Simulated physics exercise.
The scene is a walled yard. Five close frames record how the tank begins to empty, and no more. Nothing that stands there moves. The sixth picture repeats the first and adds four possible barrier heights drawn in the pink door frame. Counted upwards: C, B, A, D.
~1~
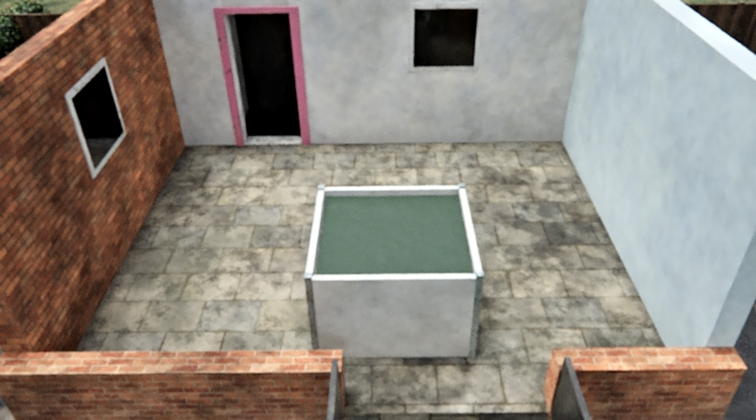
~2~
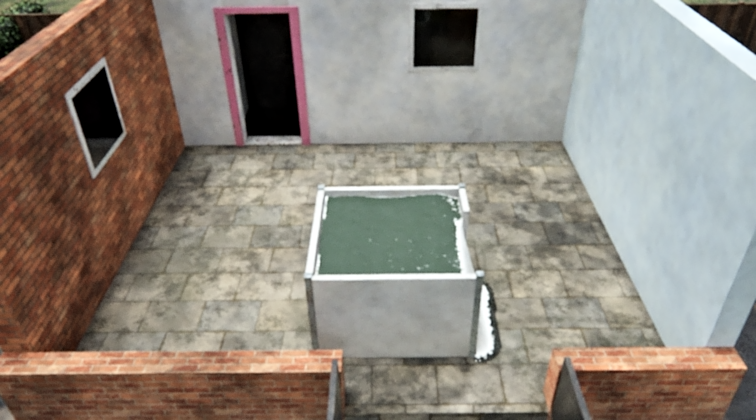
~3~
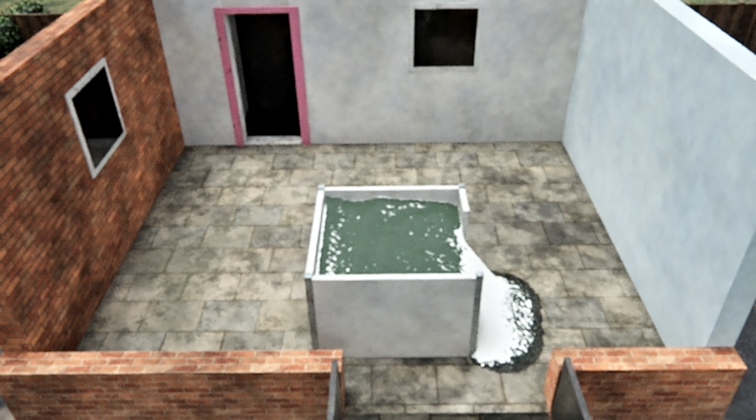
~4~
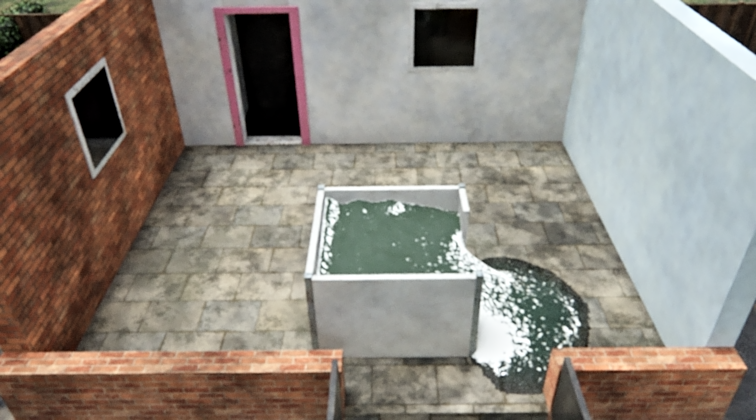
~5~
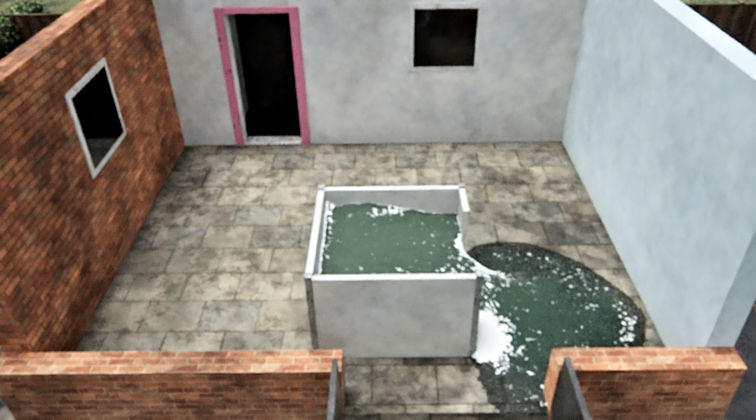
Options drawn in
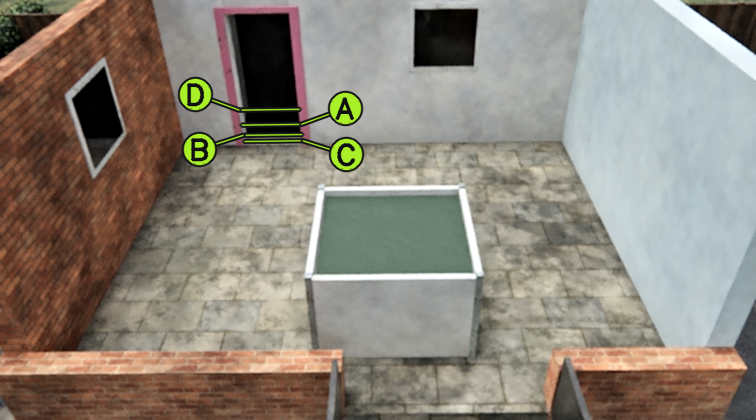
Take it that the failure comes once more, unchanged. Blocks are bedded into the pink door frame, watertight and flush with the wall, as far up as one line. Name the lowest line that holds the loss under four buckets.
Go for C.
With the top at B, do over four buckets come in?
No, not at all.
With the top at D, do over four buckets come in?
No, that is safe.
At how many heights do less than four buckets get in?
All of the four.
In lime, A at (271, 124); B at (272, 134); C at (273, 141); D at (269, 109); from the bottom up C, B, A, D.
Choosing A, nothing gets over.
Choosing B, nothing gets over.
Choosing C, a splash gets over, under a bucket.
Choosing D, nothing gets over.
